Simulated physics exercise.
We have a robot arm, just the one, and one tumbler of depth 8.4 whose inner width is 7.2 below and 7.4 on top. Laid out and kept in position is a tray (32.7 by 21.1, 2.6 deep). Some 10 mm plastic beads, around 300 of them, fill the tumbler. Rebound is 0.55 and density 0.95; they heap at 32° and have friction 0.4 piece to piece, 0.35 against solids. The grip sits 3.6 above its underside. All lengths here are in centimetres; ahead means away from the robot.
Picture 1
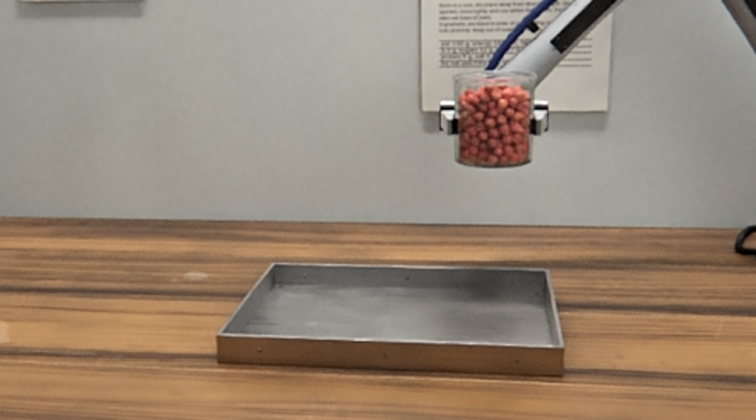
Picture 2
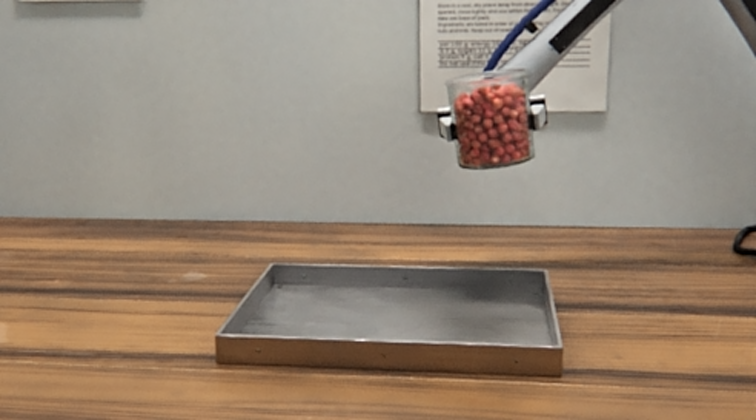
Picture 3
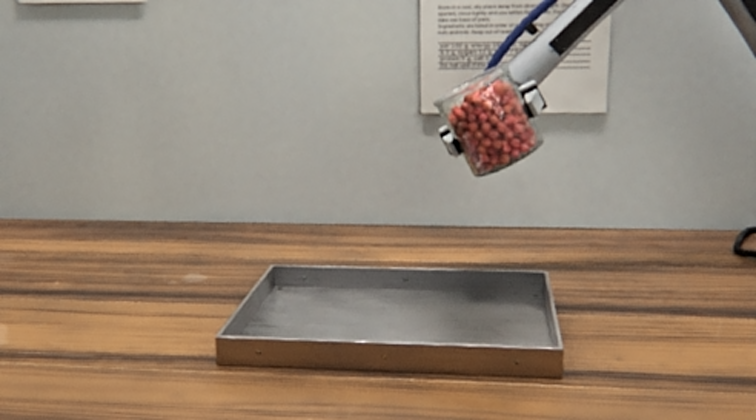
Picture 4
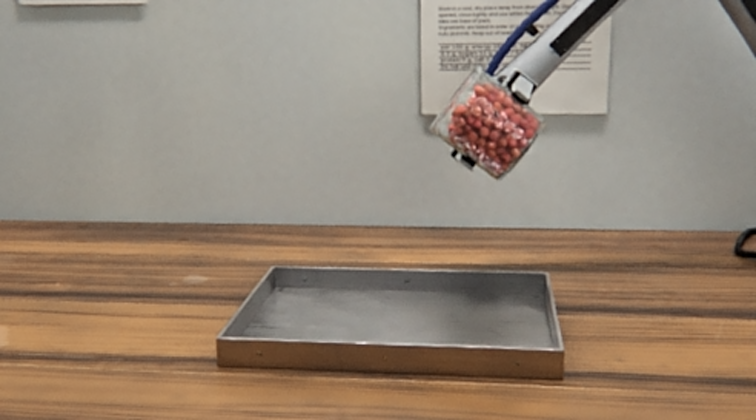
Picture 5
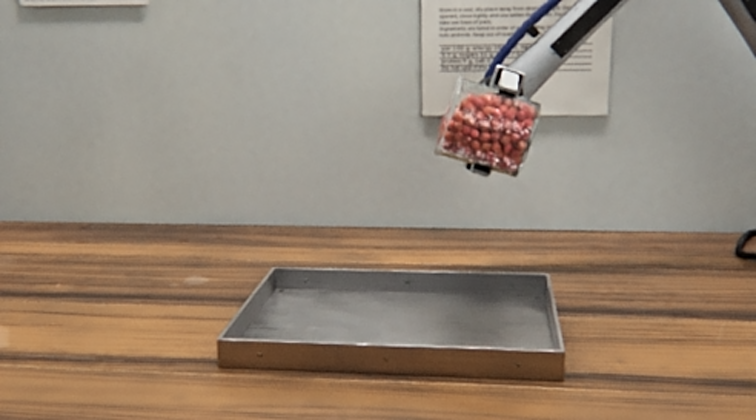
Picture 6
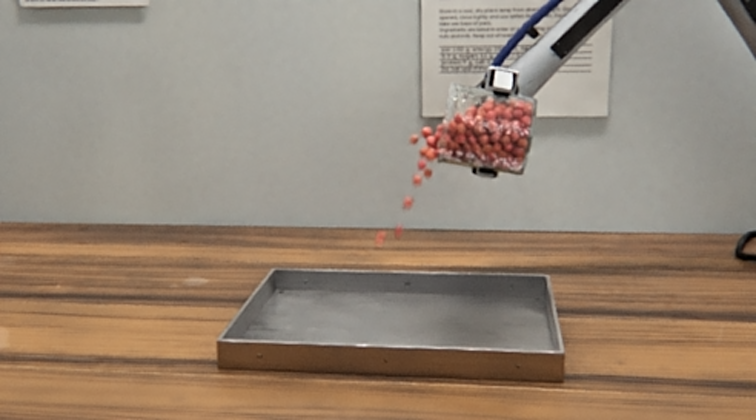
Clear tumbler of small red balls tilting left in a robot arm's grip above a metal tray, a few balls spilling out.
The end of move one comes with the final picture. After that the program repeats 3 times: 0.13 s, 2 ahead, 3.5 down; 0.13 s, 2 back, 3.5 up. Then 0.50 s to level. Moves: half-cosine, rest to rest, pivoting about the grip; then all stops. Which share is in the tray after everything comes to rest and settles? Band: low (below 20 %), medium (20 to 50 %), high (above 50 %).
Medium.
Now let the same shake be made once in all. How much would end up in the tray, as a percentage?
Roughly 25 percent.
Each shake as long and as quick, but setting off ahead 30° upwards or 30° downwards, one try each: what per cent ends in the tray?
I'd say close to 85 percent for the first and close to 60 percent for the second.
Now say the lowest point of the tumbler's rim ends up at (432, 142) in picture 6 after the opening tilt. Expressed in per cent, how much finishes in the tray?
10 percent or so.
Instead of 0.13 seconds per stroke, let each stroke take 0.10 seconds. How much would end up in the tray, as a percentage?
The share would be near 40 %.
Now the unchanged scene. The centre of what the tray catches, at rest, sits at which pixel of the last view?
Roughly at (358, 324) in the last picture.
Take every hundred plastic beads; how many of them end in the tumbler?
My estimate would be some 65 percent.
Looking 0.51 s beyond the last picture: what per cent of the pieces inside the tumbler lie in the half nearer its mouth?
Some 45 percent is in that half.
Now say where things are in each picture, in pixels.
In the first frame, the tumbler middle at (494, 120), level; upper third of the load around (494, 100), from x 460 to 525, top at y 85; 304 in the tumbler.
In the second frame, the tumbler middle at (492, 120), tilted 8° forward; upper third of the load around (492, 101), from x 460 to 525, top at y 85.
In the third frame, the tumbler middle at (490, 122), tilted 28° forward; upper third of the load around (489, 104), from x 450 to 535, top at y 85.
In the fourth frame, the tumbler middle at (489, 125), tilted 52° forward; upper third of the load around (488, 109), from x 450 to 535, top at y 85.
In the fifth frame, the tumbler middle at (488, 128), tilted 72° forward; upper third of the load around (491, 113), from x 445 to 530, top at y 95.
In the sixth frame, the tumbler middle at (488, 130), tilted 80° forward; upper third of the load around (495, 118), from x 380 to 530, top at y 105; 298 in the tumbler, 6 in flight or on a rim.
Then, 0.51 s on, tilted 80° forward, highest piece 24 above the table; 223 in the tumbler, 66 in the tray, 15 in flight or on a rim.
Then, 1.02 s on, tilted 42° forward, highest piece 24 above the table; 192 in the tumbler, 109 in the tray, 3 in flight or on a rim.
Then, 1.48 s on, level, highest piece 25 above the table; 192 in the tumbler, 112 in the tray.
Then, 2.53 s on, level, highest piece 24 above the table; 192 in the tumbler, 112 in the tray.
In the end, 192 in the tumbler, 112 in the tray. That is 37 % in the tray.
